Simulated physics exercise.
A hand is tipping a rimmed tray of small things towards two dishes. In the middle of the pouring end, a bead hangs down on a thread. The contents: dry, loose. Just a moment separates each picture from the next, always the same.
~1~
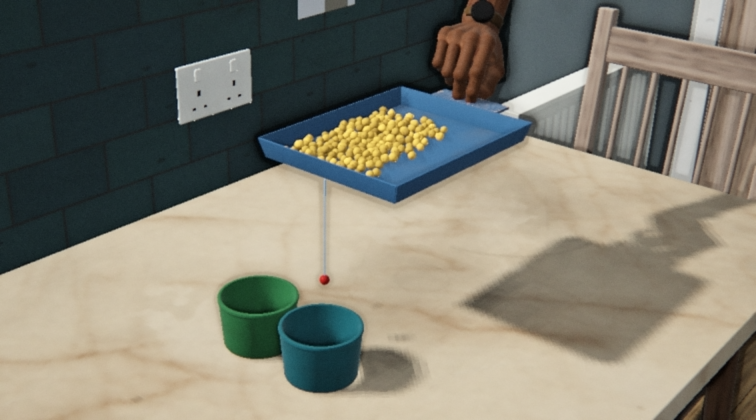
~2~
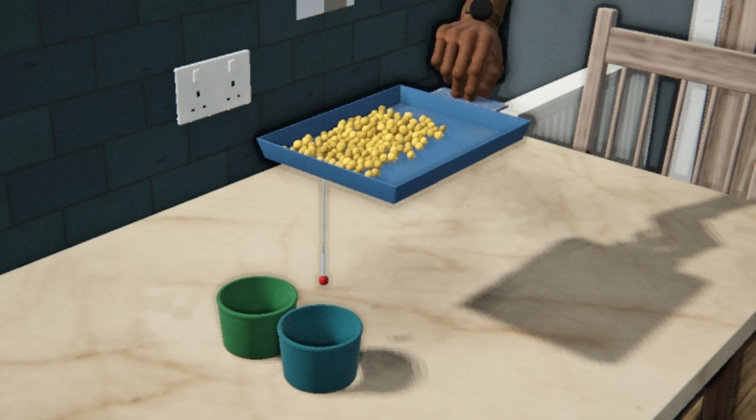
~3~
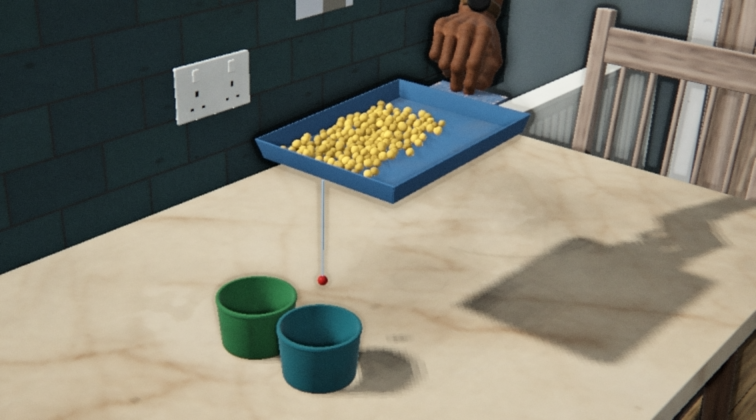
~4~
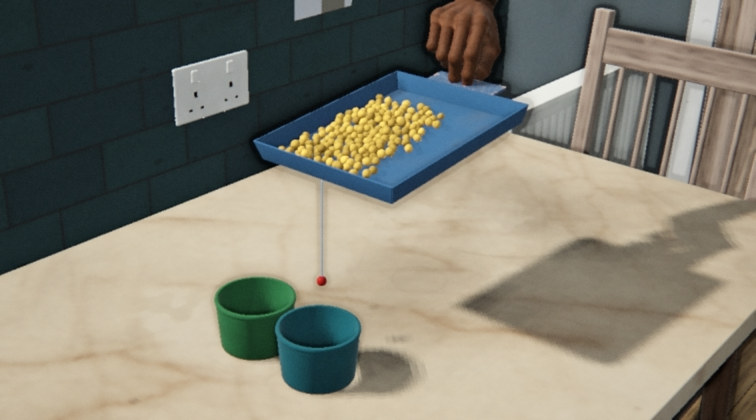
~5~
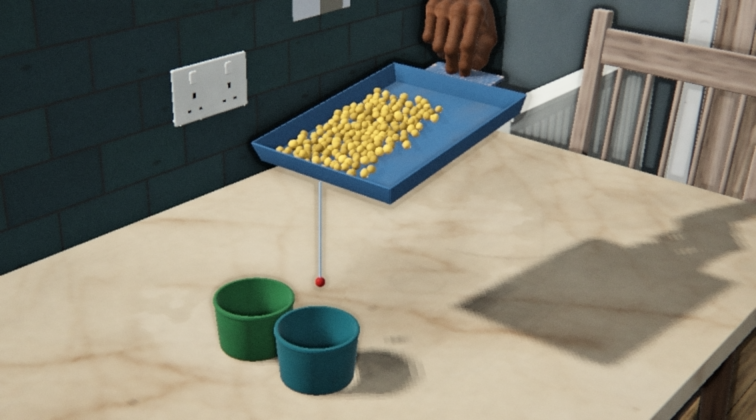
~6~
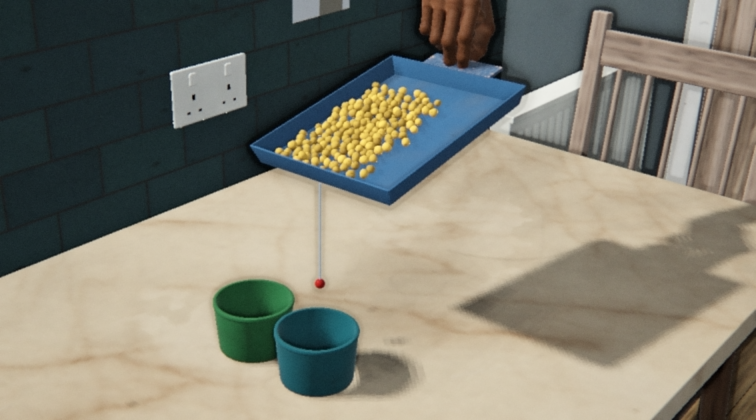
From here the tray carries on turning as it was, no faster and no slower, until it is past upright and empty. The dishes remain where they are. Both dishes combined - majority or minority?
The caught share tops half.
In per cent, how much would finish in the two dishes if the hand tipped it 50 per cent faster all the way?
Something like 70 percent, give or take.
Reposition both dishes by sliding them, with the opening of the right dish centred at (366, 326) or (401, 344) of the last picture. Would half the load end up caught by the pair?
The first place gets a lesser share, the second a lesser share.
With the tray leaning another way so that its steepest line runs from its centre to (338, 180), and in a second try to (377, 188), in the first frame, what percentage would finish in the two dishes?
Roughly 70 percent first and 30 percent second.
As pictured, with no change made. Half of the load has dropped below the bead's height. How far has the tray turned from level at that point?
Approx. reading: About 105°.
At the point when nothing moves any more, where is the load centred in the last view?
Centre at rest, last view: Approx. (262, 347).
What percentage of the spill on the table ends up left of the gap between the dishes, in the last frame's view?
Close to 80 in a hundred.
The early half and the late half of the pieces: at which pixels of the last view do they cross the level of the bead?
Roughly (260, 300) first, then roughly (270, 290).
Soon, tray tipped steeply; nearly all on the tray; a stray few in the air.
A while on, tray tipped right over; nearly all on the tray; a stray few in the right dish; a stray few in the left dish; a stray few outside both; a small part in the air.
Towards the end, tray tipped past a quarter turn; about a quarter in the right dish; about a third in the left dish; about a third outside both.
Finally, tray tipped past a quarter turn; about a quarter in the right dish; about a third in the left dish; about a third outside both.
